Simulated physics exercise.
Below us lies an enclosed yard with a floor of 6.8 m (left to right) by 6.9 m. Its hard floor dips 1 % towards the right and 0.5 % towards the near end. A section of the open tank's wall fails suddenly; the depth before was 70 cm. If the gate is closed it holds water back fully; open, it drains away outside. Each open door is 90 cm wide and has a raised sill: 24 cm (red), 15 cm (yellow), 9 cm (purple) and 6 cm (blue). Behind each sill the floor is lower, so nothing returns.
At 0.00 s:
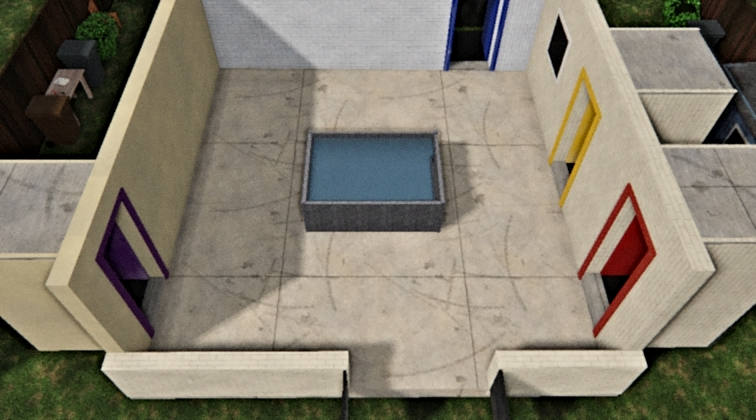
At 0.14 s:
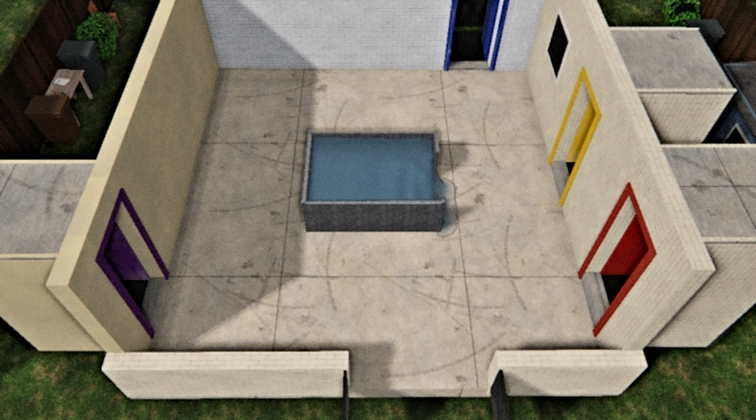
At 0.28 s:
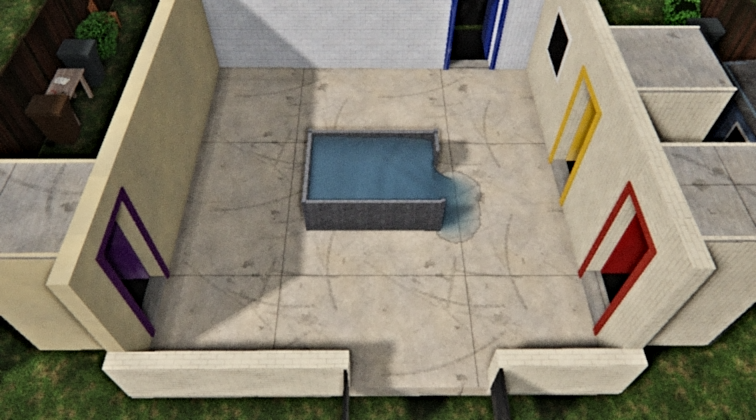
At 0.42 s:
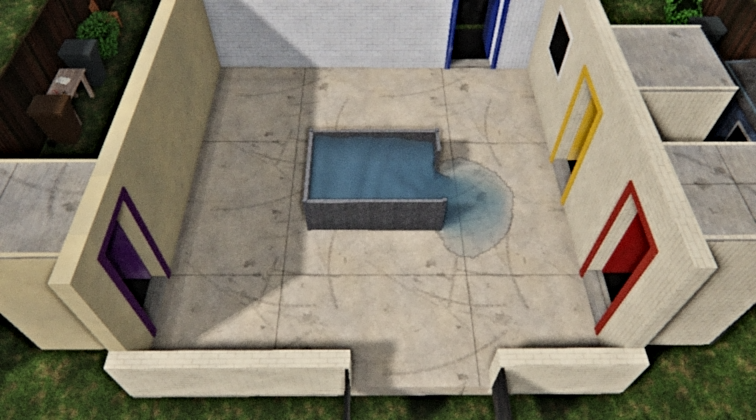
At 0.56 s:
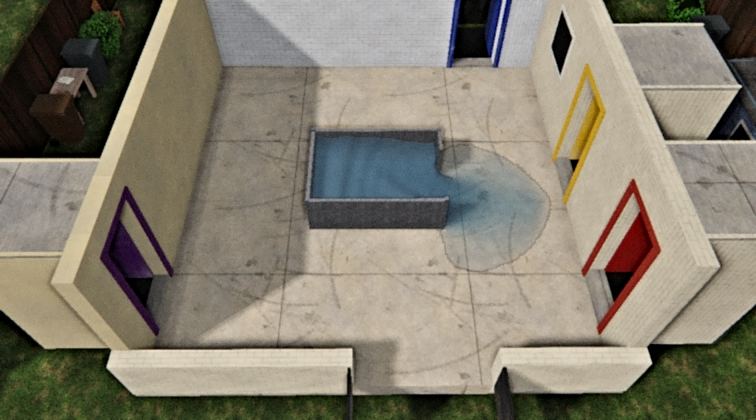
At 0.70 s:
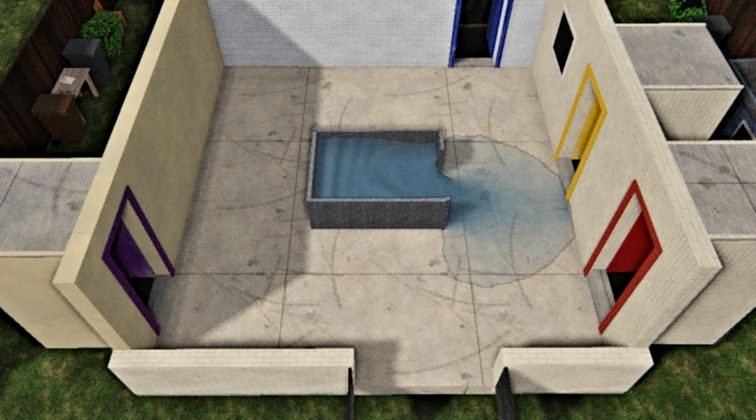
Water pouring through a gap in the right side of an open tank, spreading in a widening pool across a walled yard's floor.
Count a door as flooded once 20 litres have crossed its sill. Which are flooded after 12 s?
The water let in: At the red door it does not reach the limit; at the yellow door it goes over the limit; at the purple door it keeps below the limit; at the blue door it passes the limit.
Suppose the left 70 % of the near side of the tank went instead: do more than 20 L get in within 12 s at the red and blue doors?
Then: Red under, blue below.
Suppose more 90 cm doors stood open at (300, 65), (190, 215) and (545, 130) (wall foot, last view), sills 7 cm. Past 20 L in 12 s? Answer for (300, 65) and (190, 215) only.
In turn: Not over, under.
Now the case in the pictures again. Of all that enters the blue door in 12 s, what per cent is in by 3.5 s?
About 10 per cent.
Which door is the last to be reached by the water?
It is the purple one.
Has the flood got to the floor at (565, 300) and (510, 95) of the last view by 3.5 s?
In that order: Under water, flooded.
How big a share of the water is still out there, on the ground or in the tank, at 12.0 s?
Some 80 per cent remains.
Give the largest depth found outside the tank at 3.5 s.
About 28 cm.
After 1.4 s water covers 20 % of the floor and is deepest (38 cm) near (565, 212); red door 17 cm at the sill, 0 L in, yellow door 32 cm at the sill, 40 L in, purple door not reached, blue door not reached.
After 2.2 s water covers 20 % of the floor and is deepest (44 cm) near (603, 357); red door 21 cm at the sill, 0 L in, yellow door 32 cm at the sill, 116 L in, purple door not reached, blue door not reached.
After 3.5 s water covers 40 % of the floor and is deepest (28 cm) near (606, 369); red door 18 cm at the sill, 0 L in, yellow door 20 cm at the sill, 180 L in, purple door not reached, blue door 12 cm at the sill, 4 L in.
After 7.0 s water covers 85 % of the floor and is deepest (14 cm) near (594, 369); red door 12 cm at the sill, 0 L in, yellow door 10 cm at the sill, 190 L in, purple door 6 cm at the sill, 0 L in, blue door 9 cm at the sill, 39 L in.
After 12.0 s water covers 100 % of the floor and is deepest (8 cm) near (594, 369); red door 7 cm at the sill, 0 L in, yellow door 6 cm at the sill, 190 L in, purple door 4 cm at the sill, 0 L in, blue door 4 cm at the sill, 44 L in.
